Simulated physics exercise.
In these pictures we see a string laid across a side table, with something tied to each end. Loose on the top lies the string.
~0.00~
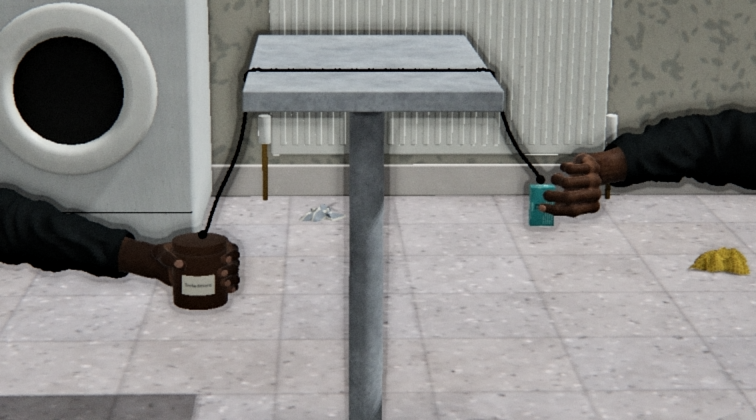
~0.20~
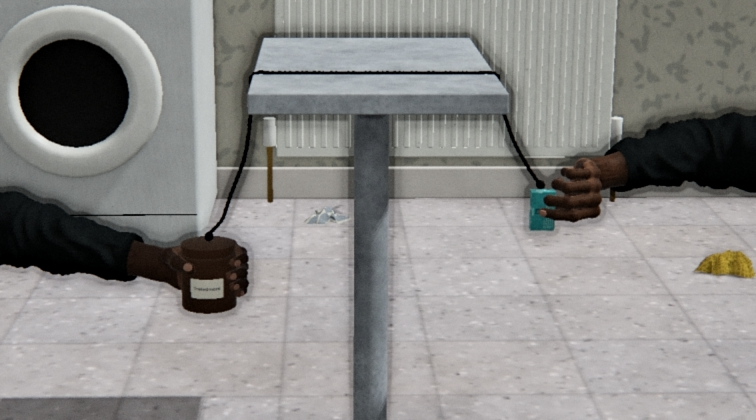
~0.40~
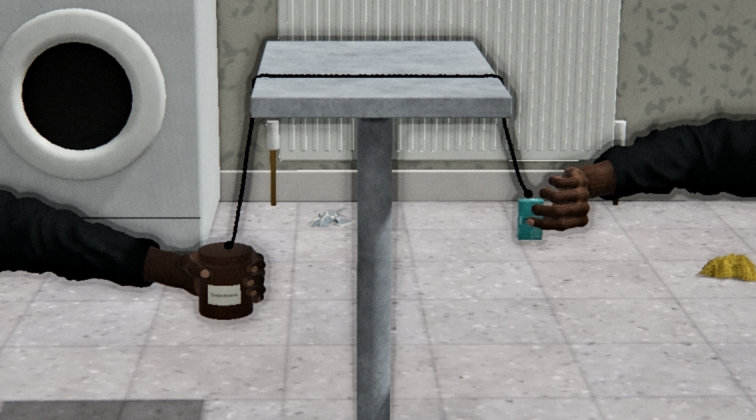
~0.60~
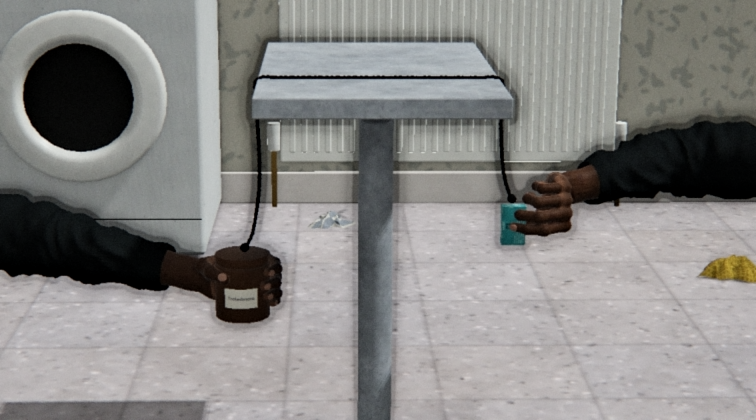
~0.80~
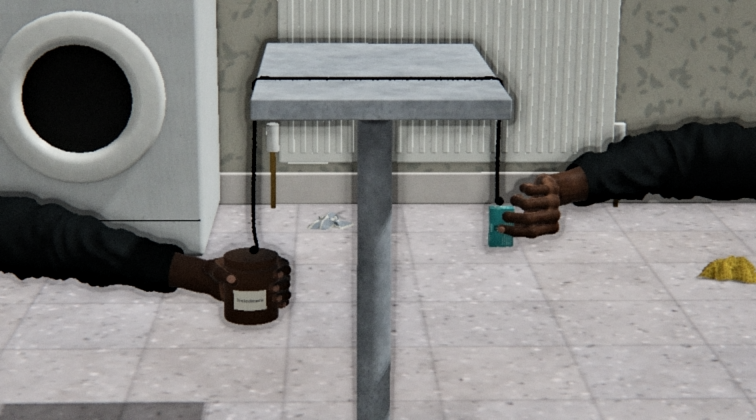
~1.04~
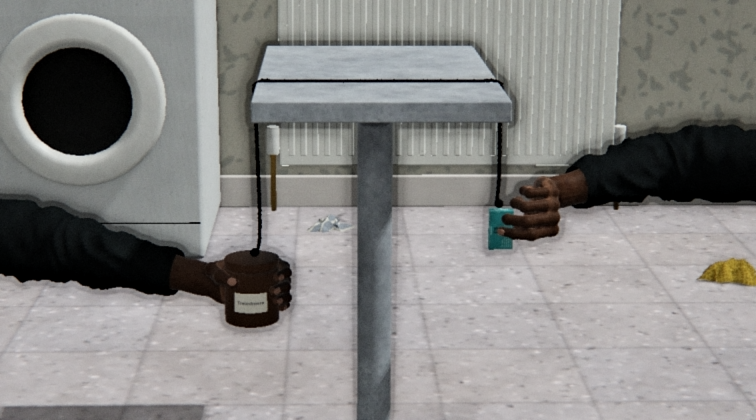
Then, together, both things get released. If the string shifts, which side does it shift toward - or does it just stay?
It shifts toward the left.
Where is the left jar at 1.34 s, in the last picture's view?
Predicted position: About (255, 398).
By 1.34 s, left jar lower near (256, 398); right matchbox pulled up onto the top near (526, 82).
By 1.62 s, left jar down on the floor; right matchbox pulled up onto the top near (39, 50).
By 1.92 s, left jar down on the floor; right matchbox down on the floor.
When it is over, left jar down on the floor; right matchbox down on the floor. The string sinks on the left side.
